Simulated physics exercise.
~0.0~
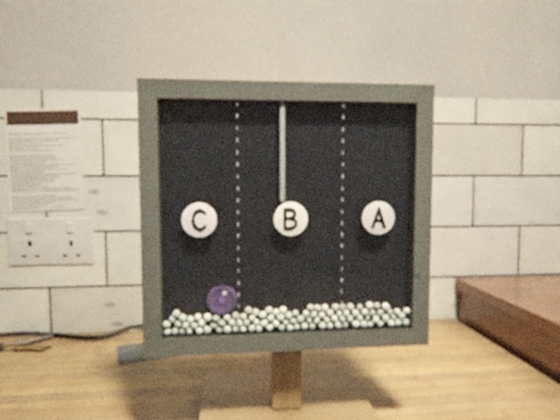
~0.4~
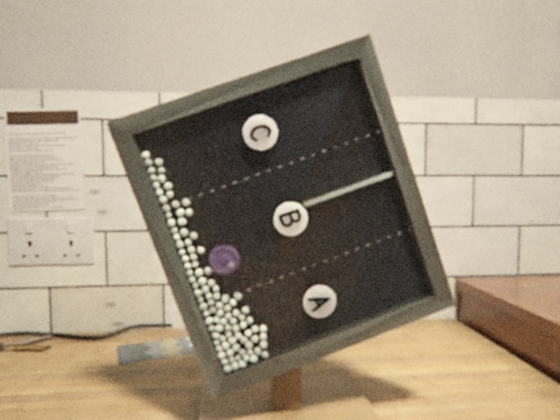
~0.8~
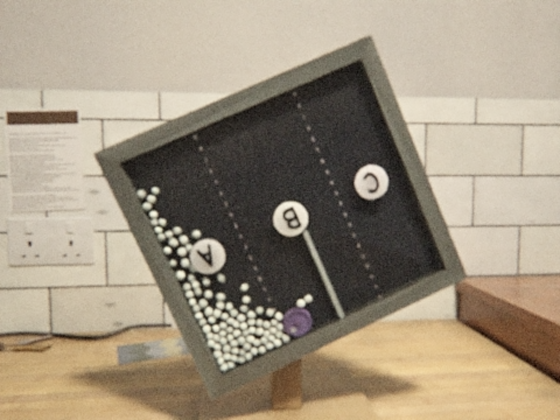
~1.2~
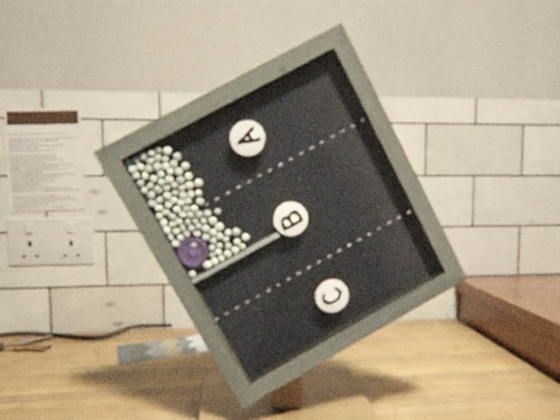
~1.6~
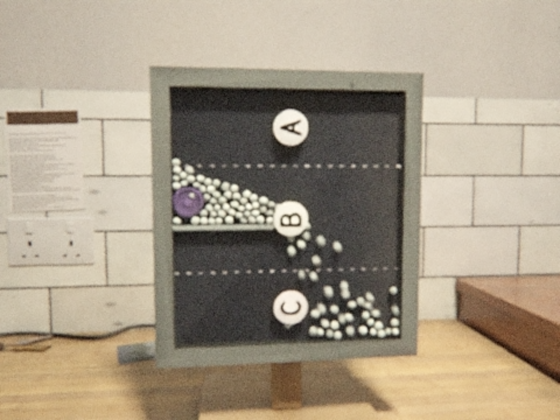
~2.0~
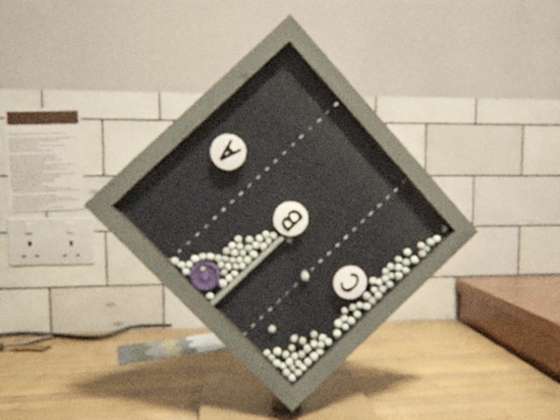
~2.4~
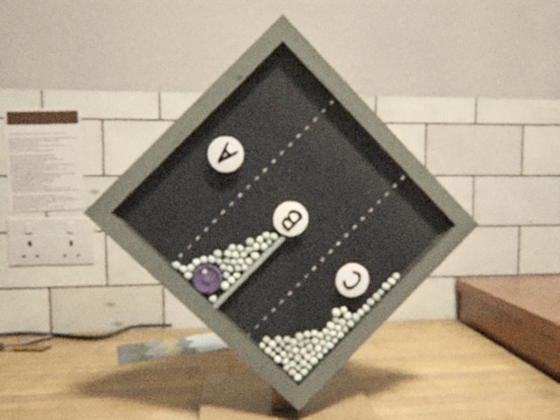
Square grey-framed case turning clockwise, then partly back, white beads spilling past its divider toward C, purple disc settling in B.
